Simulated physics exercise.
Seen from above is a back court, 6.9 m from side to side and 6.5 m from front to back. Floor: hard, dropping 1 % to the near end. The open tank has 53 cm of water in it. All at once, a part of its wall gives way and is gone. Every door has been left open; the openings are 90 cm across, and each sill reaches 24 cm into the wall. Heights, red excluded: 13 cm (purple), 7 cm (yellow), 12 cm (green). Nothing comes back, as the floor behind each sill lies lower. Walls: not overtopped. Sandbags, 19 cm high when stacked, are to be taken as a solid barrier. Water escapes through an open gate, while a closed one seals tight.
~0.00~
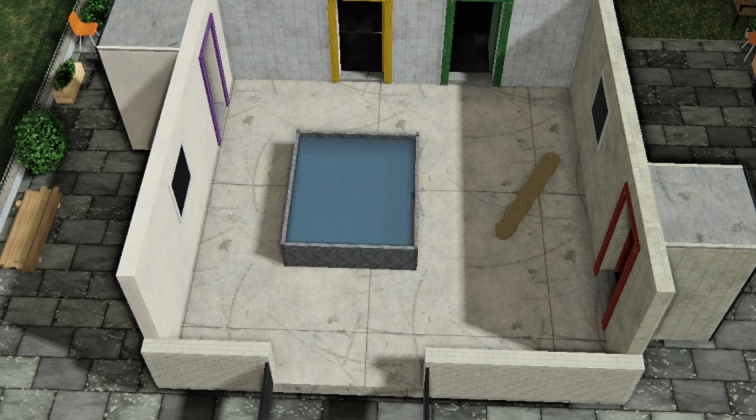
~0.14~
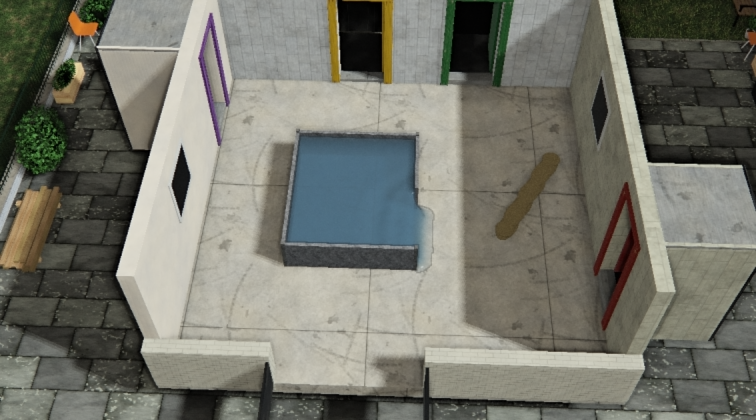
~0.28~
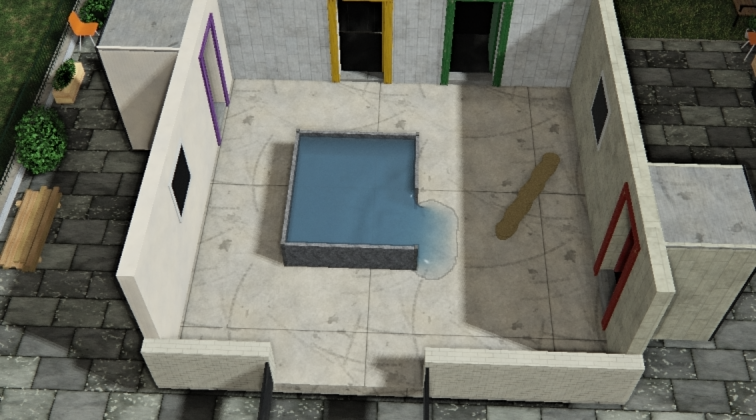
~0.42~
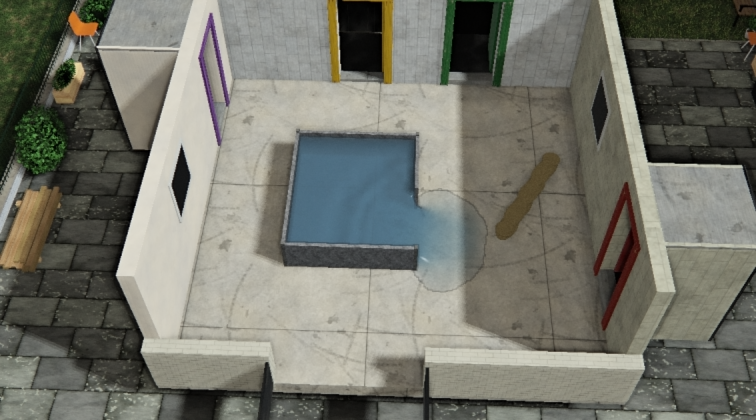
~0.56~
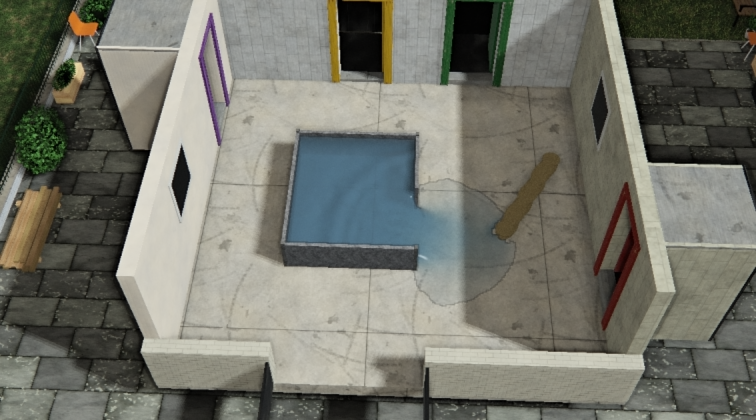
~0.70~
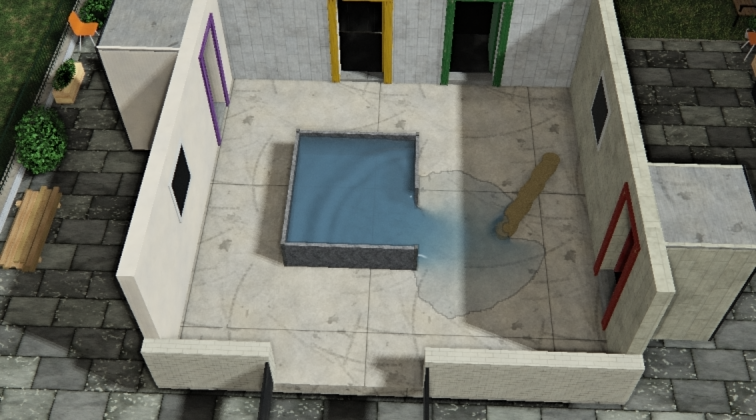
Water pouring through a gap in the right side of a raised tank, spreading across a pale courtyard floor around a brown plank.
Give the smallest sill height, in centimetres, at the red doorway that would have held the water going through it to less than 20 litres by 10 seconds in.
The smallest height is about 22 cm.
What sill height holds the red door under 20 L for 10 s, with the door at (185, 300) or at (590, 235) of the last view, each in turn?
Roughly 6.0 cm for the first and 10.0 cm for the second.
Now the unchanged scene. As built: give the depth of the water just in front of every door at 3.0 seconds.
In cm: Purple 0, red 24, yellow 0, green 1.
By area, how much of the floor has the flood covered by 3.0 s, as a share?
About 40 per cent.
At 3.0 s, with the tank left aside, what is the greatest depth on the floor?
About 34 cm.
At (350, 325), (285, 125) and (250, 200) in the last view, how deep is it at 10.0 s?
Roughly 3, then 4, then 2 cm.
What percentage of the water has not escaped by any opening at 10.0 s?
Around 94 in a hundred parts remain.
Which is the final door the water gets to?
Last in order comes the purple door.
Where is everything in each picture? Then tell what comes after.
Still water, 53 cm deep, in the open tank at (354, 189); the red door at (614, 265) is dry, in the first picture.
Water pours out at (414, 232) and has run 0.3 m, to (429, 226); about 10 cm deep outside, 53 cm at the back, in the second picture.
The front is at (452, 240), 0.7 m from the gap at (414, 233); 0.9 m2 of floor is wet, 53 cm left at the back, in the third picture.
The front is at (480, 250), 1.2 m from the gap at (414, 233); 1.9 m2 of floor is wet, 53 cm left at the back, in the fourth picture.
Water pours out at (414, 233) and has run 1.7 m, to (511, 245); about 6 cm deep outside, 53 cm at the back, in the fifth picture.
Water pours out at (414, 232) and has run 2.2 m, to (539, 254); about 5 cm deep outside, 53 cm at the back; 1.2 m in a straight line remain to the red door at (614, 265), in the sixth picture.
After 1.4 s water covers 20 % of the floor, deepest (31 cm) near (425, 251); 19 cm at the red door, 0 litres in over its 21 cm sill.
After 3.0 s water covers 40 % of the floor, deepest (34 cm) near (610, 380); 24 cm at the red door, 17 litres in over its 21 cm sill.
After 10.0 s water covers 95 % of the floor, deepest (14 cm) near (598, 380); 11 cm at the red door, 28 litres in over its 21 cm sill.
At the red door as built, the water arrived by 1.3 s and peaked near 28 cm at 2.2 s.
Run again over the same 10 s with other heights there, 57 litres in over 18.5 cm, 4 litres over 25 cm. The limit of 20 litres is kept from about 22 cm up.
